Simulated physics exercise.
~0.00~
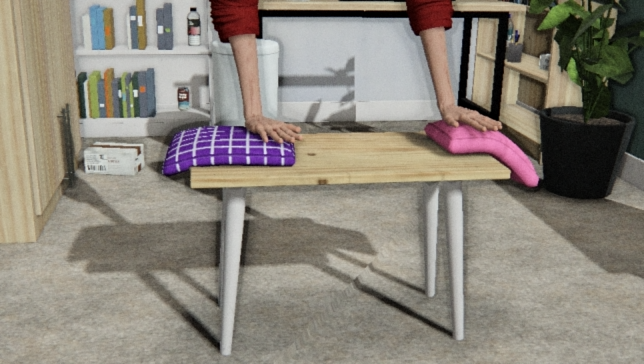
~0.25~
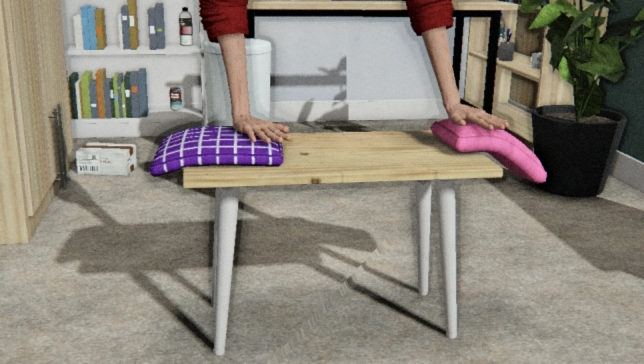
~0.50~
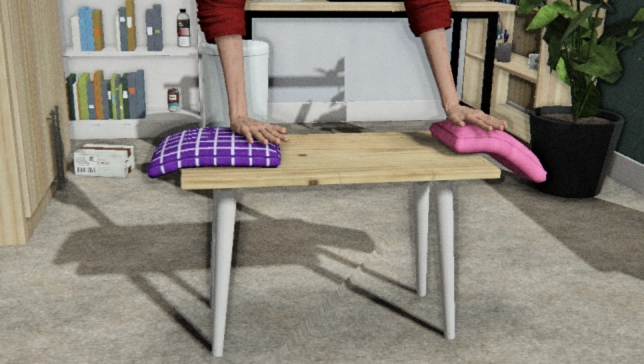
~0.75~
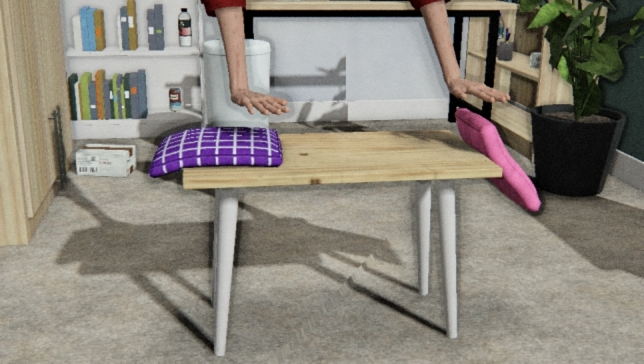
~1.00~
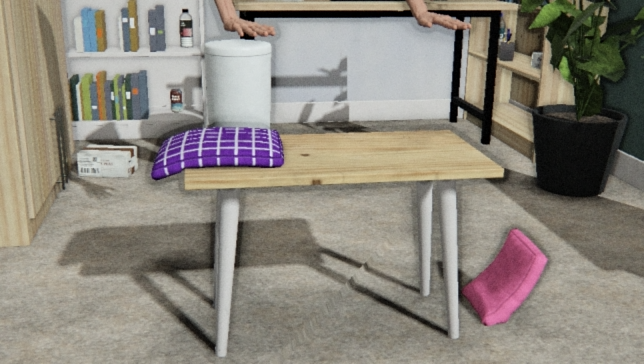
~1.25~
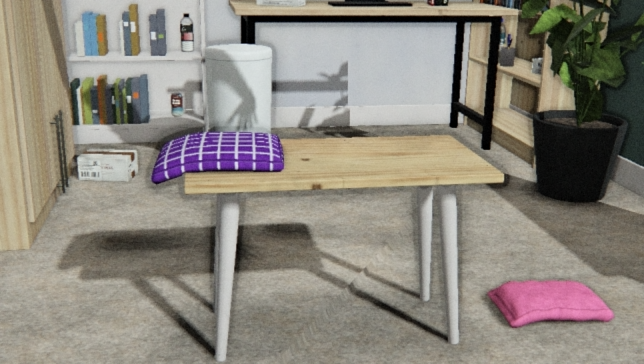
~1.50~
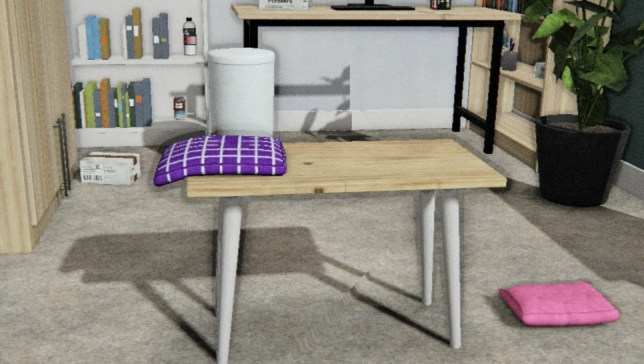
The footage shows two hands pressing a purple checked cushion and a pink sack at opposite ends of a wooden side table, then lifting away; the pink one tips off the right end and lands on the floor, while the purple cushion stays on the left end.
